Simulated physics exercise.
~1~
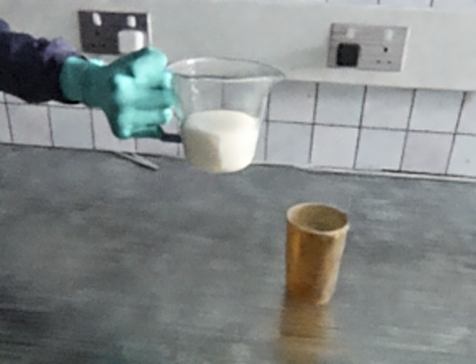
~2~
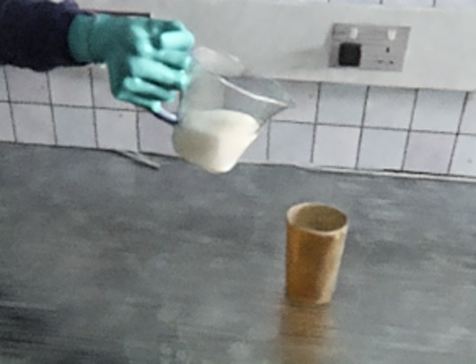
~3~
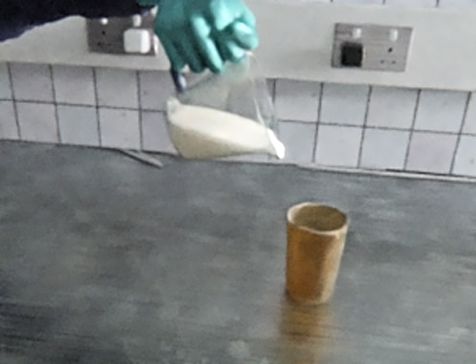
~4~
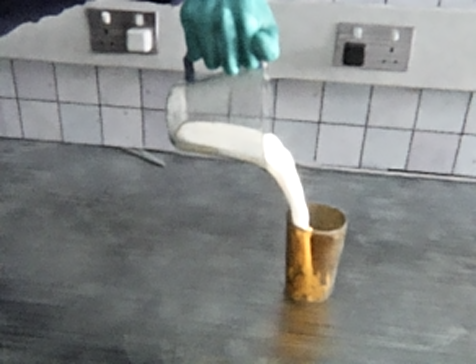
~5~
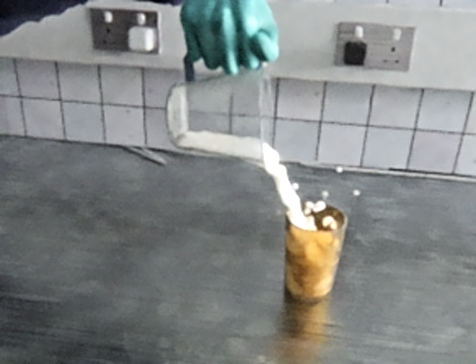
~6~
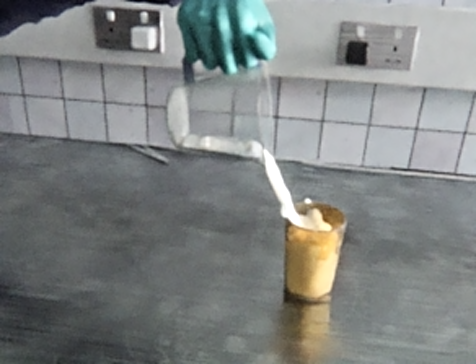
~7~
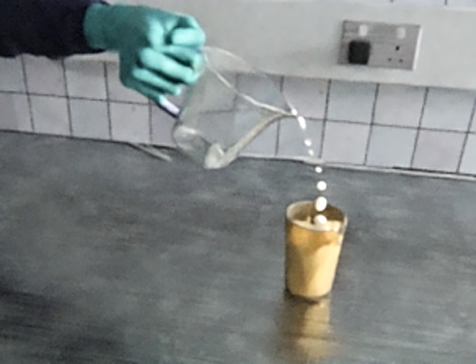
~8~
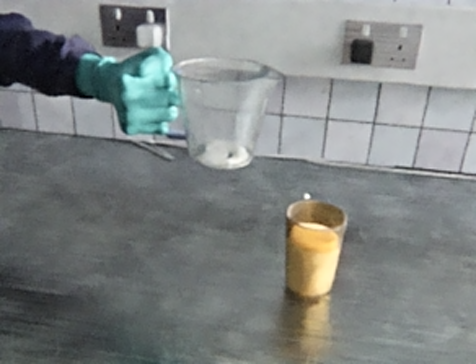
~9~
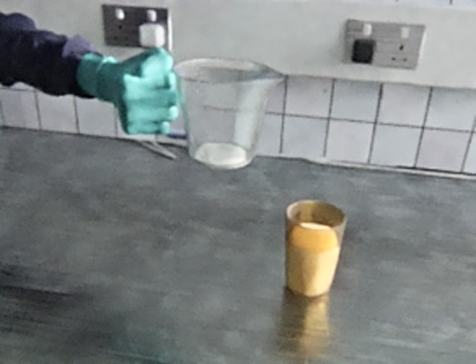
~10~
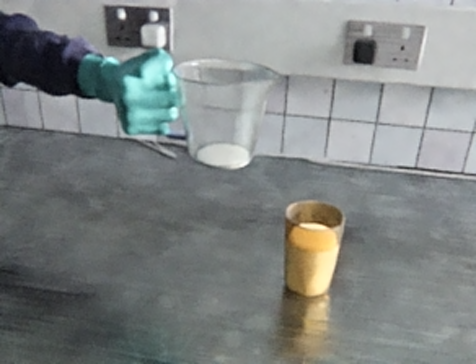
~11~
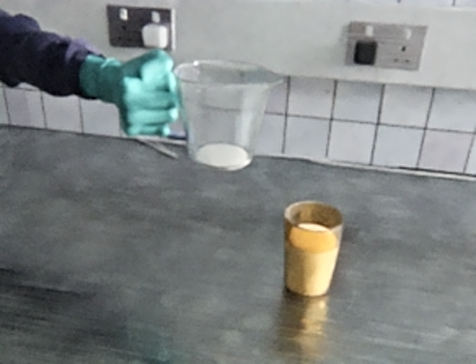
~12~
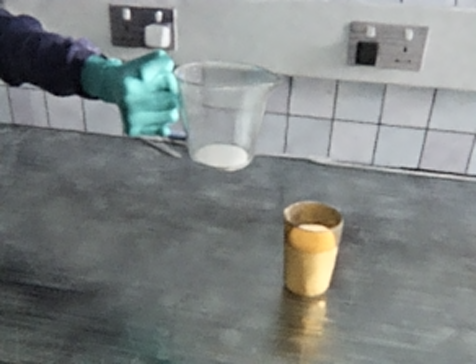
Teal-gloved hand tipping a measuring jug of milk into a slim glass, then levelling it with a little milk left inside.
